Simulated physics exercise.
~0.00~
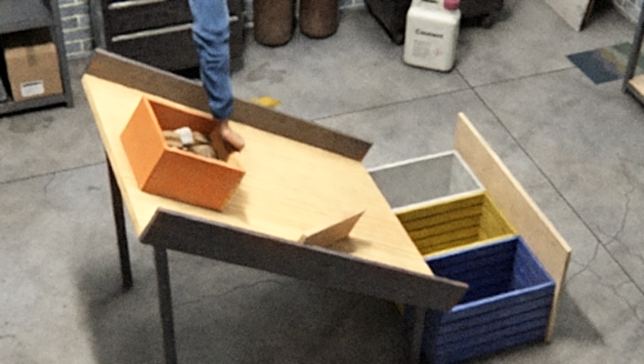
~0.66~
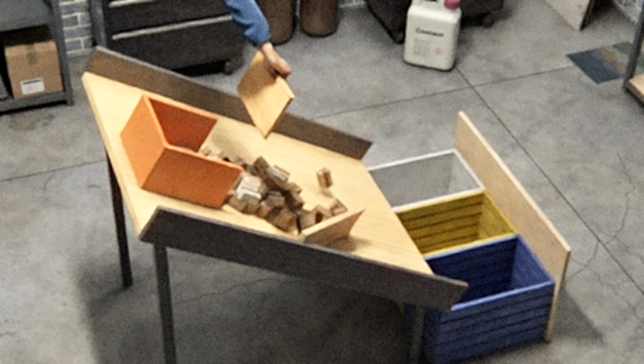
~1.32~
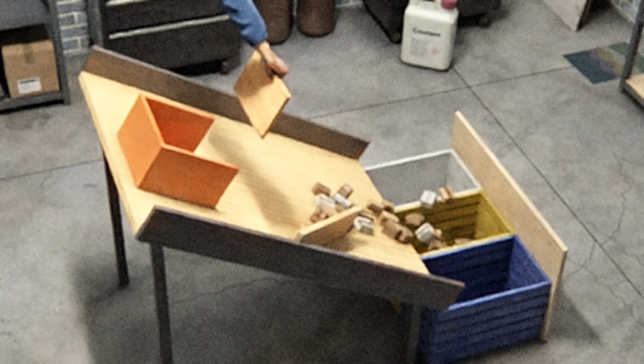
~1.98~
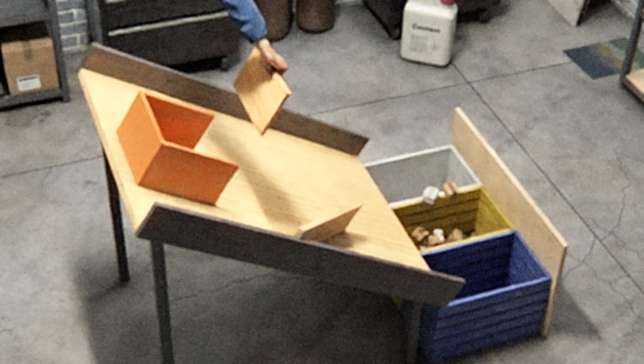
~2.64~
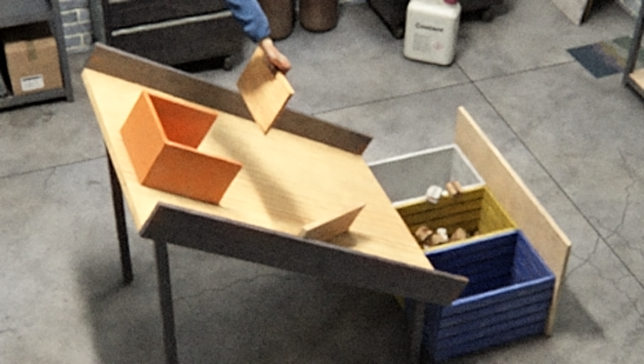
A pile of small brown parcels tumbled down a sloping wooden table after a hand lifted the gate of an orange pen, slid past an angled board and dropped off the end, most landing in the yellow tote, a couple in the white tub.
